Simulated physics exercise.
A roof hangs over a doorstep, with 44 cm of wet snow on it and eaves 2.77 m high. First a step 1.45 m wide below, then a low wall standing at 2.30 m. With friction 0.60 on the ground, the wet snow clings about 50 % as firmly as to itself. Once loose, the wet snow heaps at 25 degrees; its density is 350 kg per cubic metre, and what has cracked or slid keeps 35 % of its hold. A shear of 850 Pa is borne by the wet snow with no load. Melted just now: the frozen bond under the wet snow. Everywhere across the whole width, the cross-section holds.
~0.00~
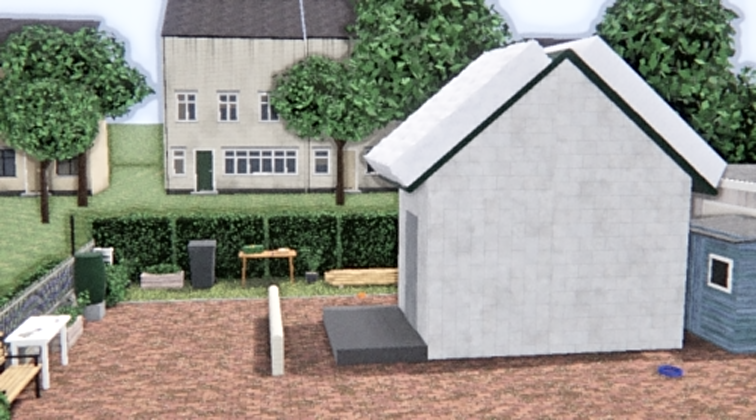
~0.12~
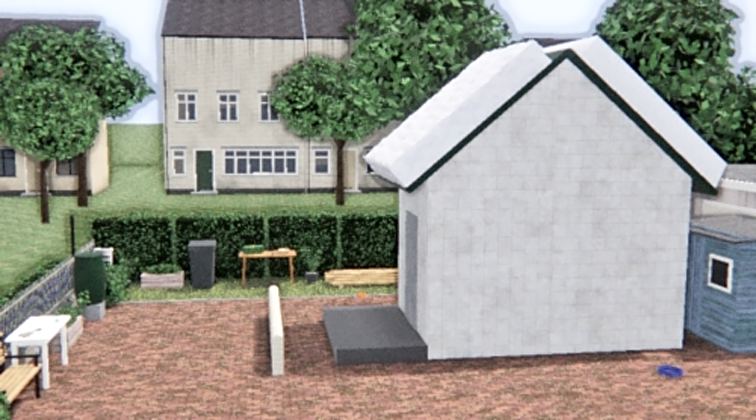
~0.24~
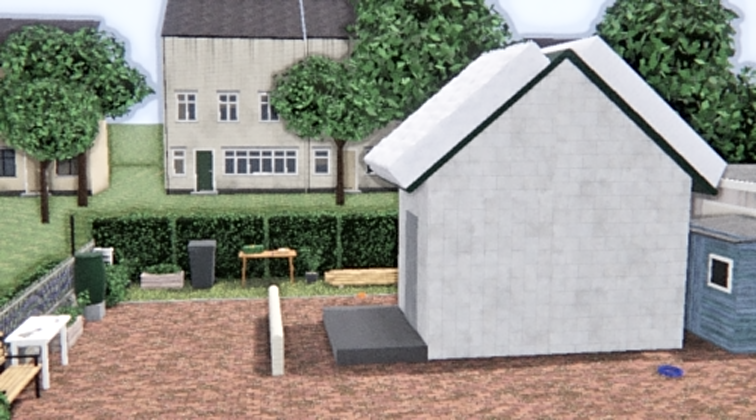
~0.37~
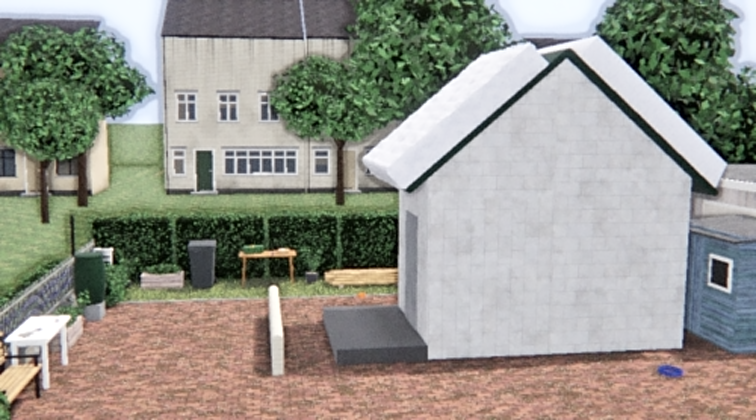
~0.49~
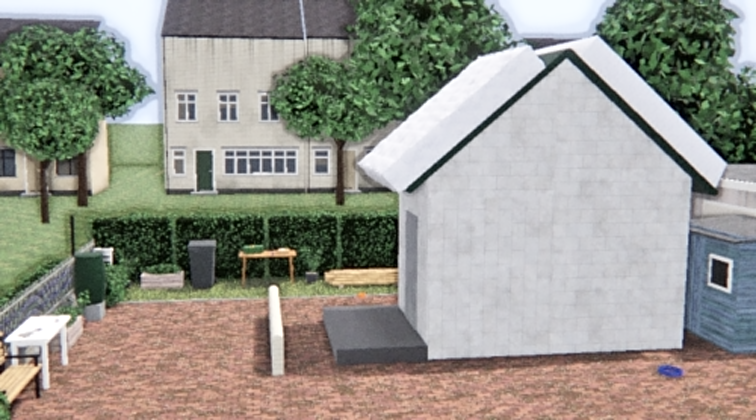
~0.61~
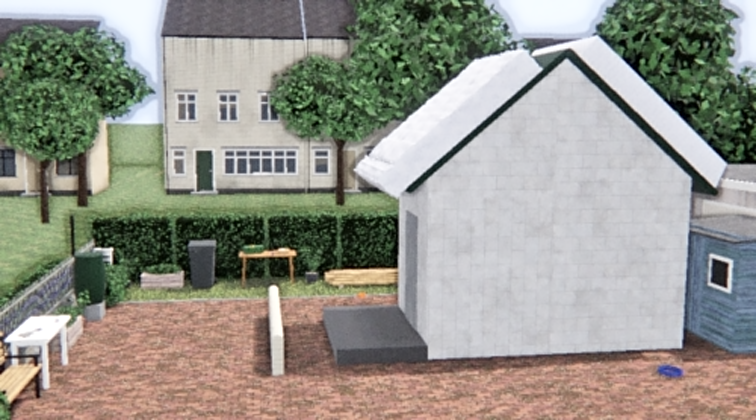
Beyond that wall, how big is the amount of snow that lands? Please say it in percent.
I would say 8 percent.
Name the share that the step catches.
Some 35 per cent.
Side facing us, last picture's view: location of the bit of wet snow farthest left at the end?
Around (191, 370).
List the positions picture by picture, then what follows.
In the first picture, front end of the wet snow at (391, 169), 5 % of it past the eaves, in one piece.
In the second picture, front end of the wet snow at (391, 169), its middle shifted 9 mm, 6 % of it past the eaves, in one piece.
In the third picture, front end of the wet snow at (389, 170), its middle shifted 3.3 cm, 6 % of it past the eaves, in one piece.
In the fourth picture, front end of the wet snow at (387, 172), its middle shifted 7.7 cm, 8 % of it past the eaves, in one piece.
In the fifth picture, front end of the wet snow at (384, 177), its middle shifted 14 cm, 10 % of it past the eaves, in one piece.
In the sixth picture, front end of the wet snow at (379, 180), its middle shifted 22 cm, 12 % of it past the eaves, cracking.
By 1.05 s, 89 % is still on the roof and 0 % is past the low wall.
By 1.56 s, 63 % is still on the roof and 0 % is past the low wall.
By 2.08 s, 27 % is still on the roof and 0 % is past the low wall.
By 2.60 s, none is still on the roof and 2 % is past the low wall.
By 3.70 s, at the end, none is still on the roof and 8 % is past the low wall.
